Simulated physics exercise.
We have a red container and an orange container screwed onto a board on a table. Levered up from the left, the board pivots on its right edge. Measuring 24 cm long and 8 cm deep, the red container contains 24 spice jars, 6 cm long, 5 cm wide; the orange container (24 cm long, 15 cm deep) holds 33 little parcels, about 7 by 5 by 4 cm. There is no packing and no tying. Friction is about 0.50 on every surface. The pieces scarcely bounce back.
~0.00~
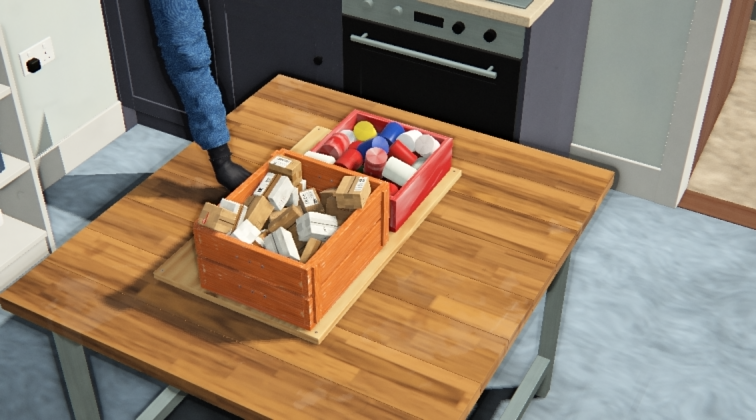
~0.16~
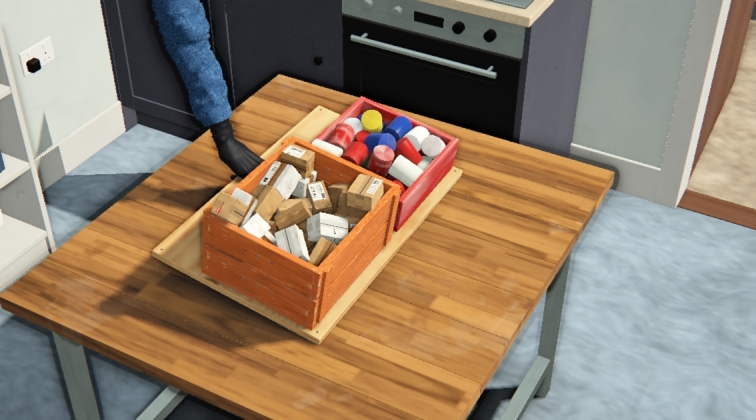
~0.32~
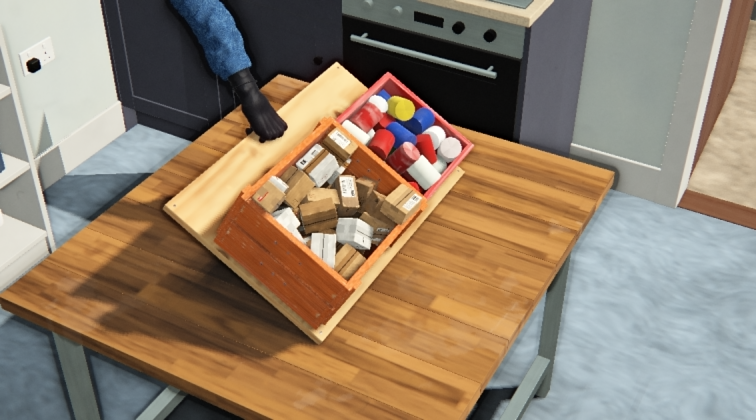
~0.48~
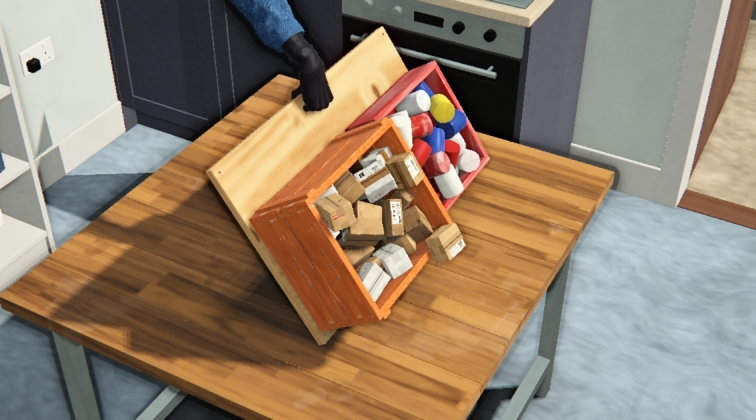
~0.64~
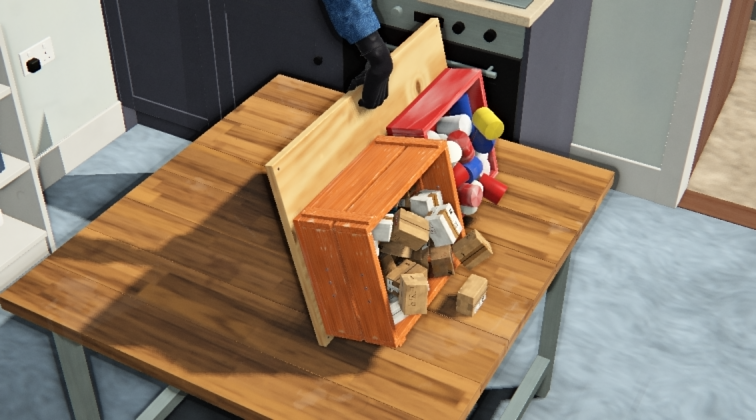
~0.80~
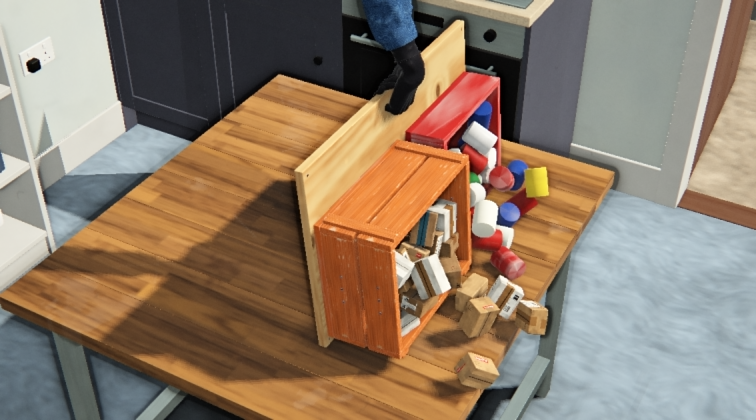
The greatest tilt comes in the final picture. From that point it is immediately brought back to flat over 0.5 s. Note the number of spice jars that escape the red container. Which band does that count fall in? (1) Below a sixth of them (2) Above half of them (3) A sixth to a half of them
Above half of them (2).
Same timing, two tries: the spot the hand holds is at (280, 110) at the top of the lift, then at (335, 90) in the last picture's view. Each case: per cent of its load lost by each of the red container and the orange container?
The red container would lose 0 per cent in the first try and 40 per cent in the second, the orange container 10 and then 20 per cent.
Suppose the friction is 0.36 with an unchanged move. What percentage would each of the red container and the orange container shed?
That would cost the red container 70 and the orange container 30 per cent of the load.
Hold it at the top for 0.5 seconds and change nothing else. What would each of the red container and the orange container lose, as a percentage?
In that case you'd see red container shed 70 percent of its load and orange container shed 30 percent.
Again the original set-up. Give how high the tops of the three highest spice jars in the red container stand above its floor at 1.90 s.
I'd say some 6 cm high.
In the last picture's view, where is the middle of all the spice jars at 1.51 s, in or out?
(505, 230).
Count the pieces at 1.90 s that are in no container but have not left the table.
About 18 of them.
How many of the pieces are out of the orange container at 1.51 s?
About: Orange container 10.
After 0.98 s, tilt 60°; red container 11 in, 13 out and orange container 25 in, 8 out.
After 1.20 s, tilt 9°; red container 9 in, 15 out and orange container 23 in, 10 out.
After 1.51 s, tilt 0°; red container 9 in, 15 out and orange container 23 in, 10 out.
Final count (at 1.90 s), red container 9 in, 15 out and orange container 23 in, 10 out. Asked share, 15 of 24, 62 per cent.
